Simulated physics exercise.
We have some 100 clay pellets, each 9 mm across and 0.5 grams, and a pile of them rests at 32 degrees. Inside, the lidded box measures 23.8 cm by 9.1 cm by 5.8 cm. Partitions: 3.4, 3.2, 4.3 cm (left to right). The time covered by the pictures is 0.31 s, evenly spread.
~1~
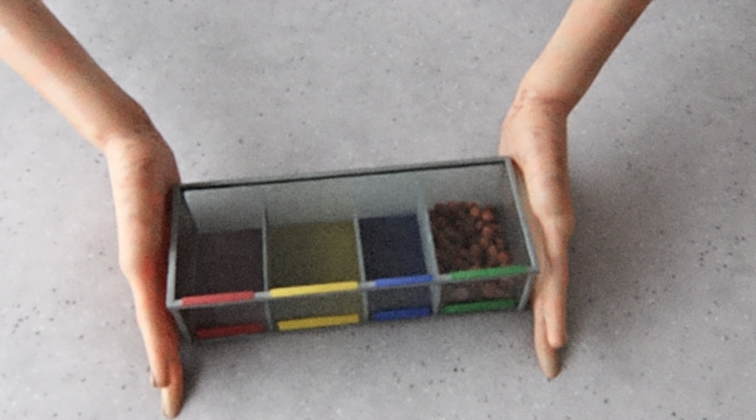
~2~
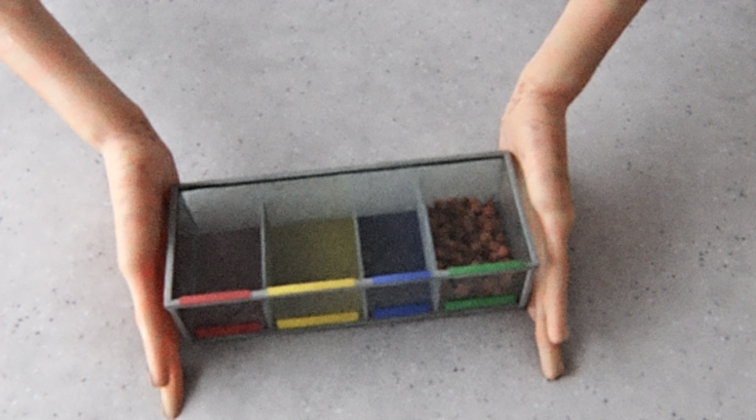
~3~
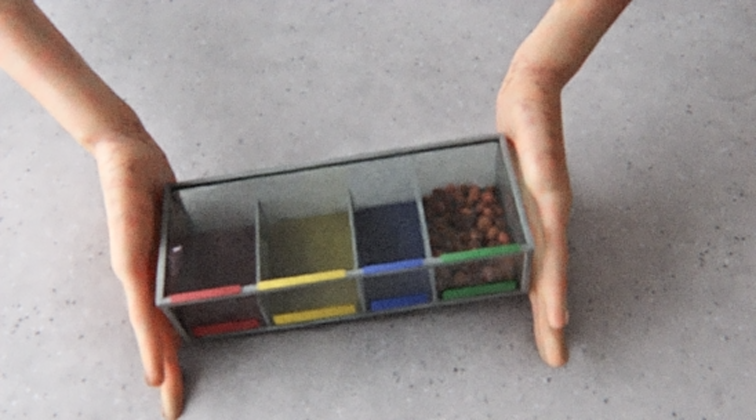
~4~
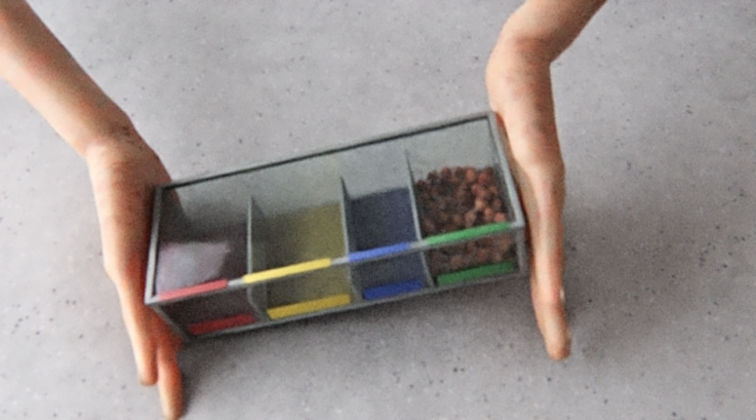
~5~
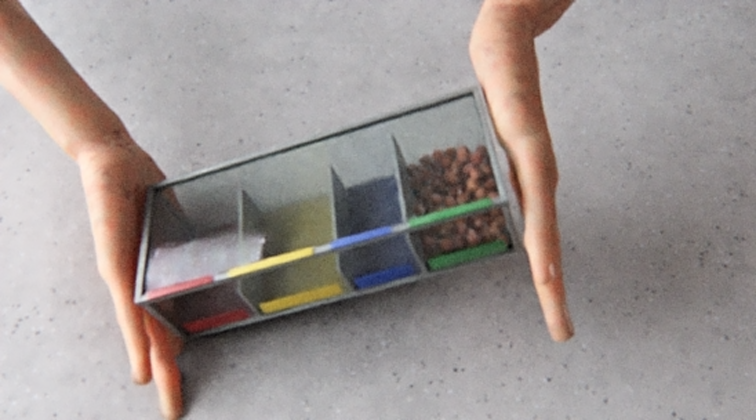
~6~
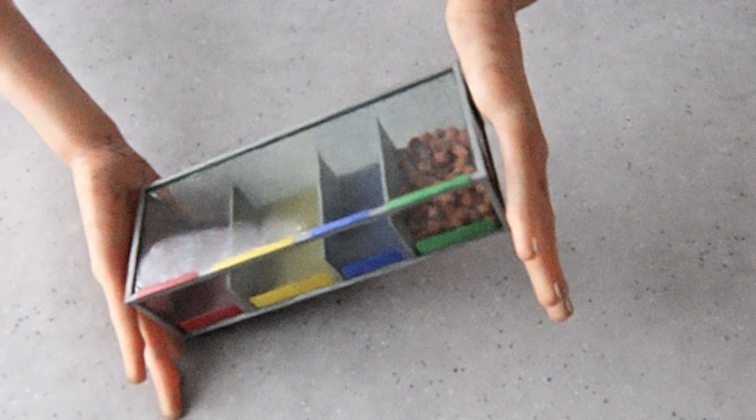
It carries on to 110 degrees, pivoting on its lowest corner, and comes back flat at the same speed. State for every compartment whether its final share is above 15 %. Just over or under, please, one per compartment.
Red: Over, blue: Under, green: Over, yellow: Under.
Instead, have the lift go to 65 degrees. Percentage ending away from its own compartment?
0 percent.
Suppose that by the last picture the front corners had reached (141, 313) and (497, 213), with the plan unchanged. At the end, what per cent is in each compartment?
Red = 20 %; blue = 5 %; green = 75 %; yellow = 0 %.
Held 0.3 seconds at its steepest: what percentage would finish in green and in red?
You'd end up with green at 60 per cent and red at 30 per cent.
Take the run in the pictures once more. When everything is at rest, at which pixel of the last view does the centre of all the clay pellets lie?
About (431, 234).
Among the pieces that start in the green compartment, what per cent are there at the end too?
Close to 60 in a hundred.
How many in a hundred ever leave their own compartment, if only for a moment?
40 %, roughly.
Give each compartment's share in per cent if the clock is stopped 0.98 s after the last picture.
Shares - red: 5; blue: 10; green: 85; yellow: 5.
Then, 0.98 s after the last picture, tilt 109 degrees; red 5 %, blue 10 %, green 85 %, yellow 5 %.
Then, 1.64 s after the last picture, tilt 48 degrees; red 30 %, blue 5 %, green 60 %, yellow 5 %.
Then, 2.34 s after the last picture, tilt 0 degrees; red 30 %, blue 5 %, green 60 %, yellow 5 %.
In the end, red 30 %, blue 5 %, green 60 %, yellow 5 %.
